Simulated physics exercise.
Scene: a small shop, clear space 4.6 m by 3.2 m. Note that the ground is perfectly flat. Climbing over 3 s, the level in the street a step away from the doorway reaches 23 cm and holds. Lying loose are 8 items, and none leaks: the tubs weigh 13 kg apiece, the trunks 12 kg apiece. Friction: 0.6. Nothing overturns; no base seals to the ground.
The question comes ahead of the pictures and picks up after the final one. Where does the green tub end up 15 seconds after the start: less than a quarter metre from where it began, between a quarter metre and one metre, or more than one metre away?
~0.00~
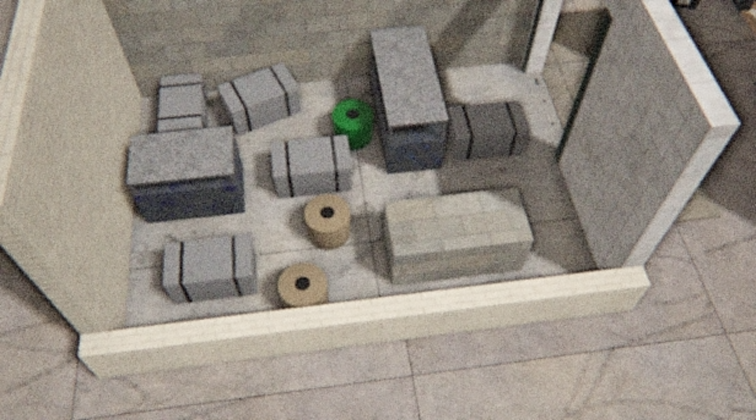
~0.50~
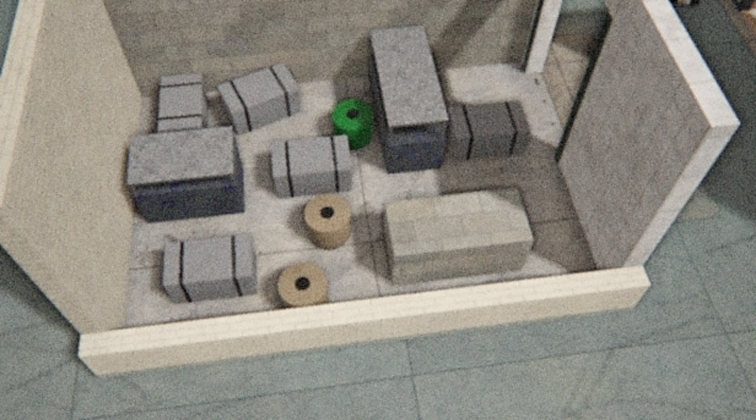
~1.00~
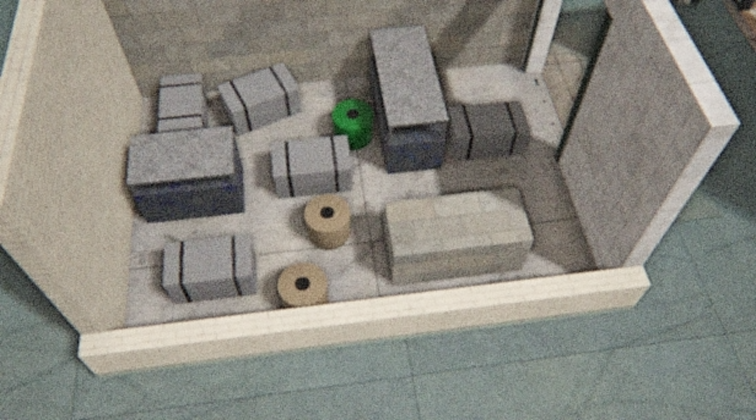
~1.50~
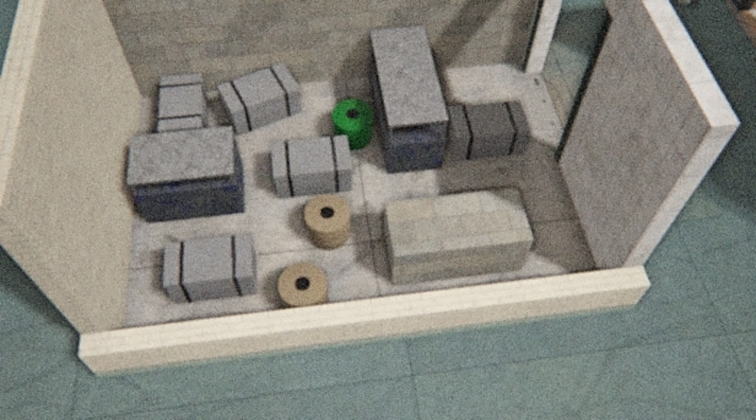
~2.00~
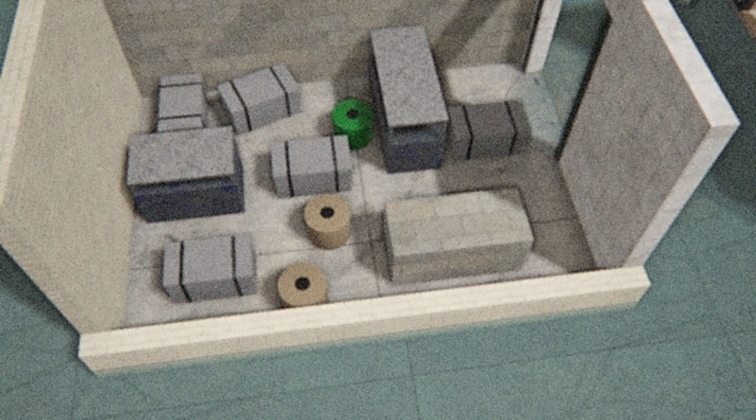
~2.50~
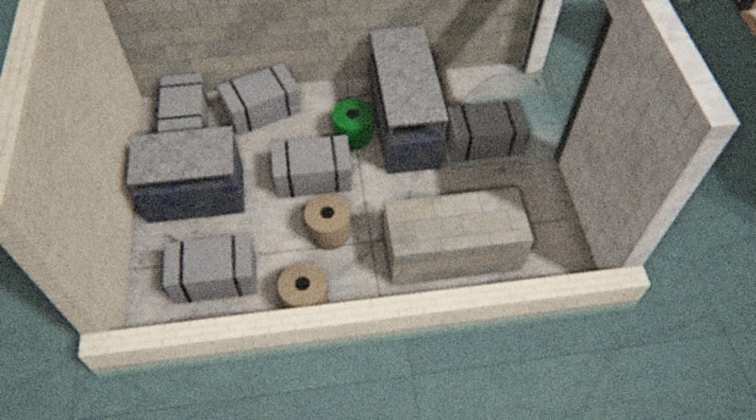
It ends up between a quarter metre and one metre from where it began.
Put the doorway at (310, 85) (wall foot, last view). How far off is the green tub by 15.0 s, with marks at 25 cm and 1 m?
Then the green tub is swept a long way.
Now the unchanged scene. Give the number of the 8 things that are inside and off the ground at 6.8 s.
The count is 2.
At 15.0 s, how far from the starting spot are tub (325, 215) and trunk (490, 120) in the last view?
They've ended up 150 cm and 100 cm away, in that order.
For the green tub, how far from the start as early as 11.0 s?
Shift: About 10 cm.
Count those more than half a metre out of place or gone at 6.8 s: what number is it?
The count is 2.
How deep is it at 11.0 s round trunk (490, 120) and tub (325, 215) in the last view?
14 and 11 cm.
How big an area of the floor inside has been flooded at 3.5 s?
At that time the wet patch spans about 3.0 m2.
After 3.5 s the green tub is near (353, 114), 0.0 m from its start, aground; 1 afloat.
After 6.8 s the green tub is near (353, 114), 0.0 m from its start, aground; 2 afloat.
After 11.0 s the green tub is near (349, 123), 0.1 m from its start, aground; 7 afloat.
After 15.0 s the green tub is near (309, 150), 0.7 m from its start, afloat; 8 afloat.
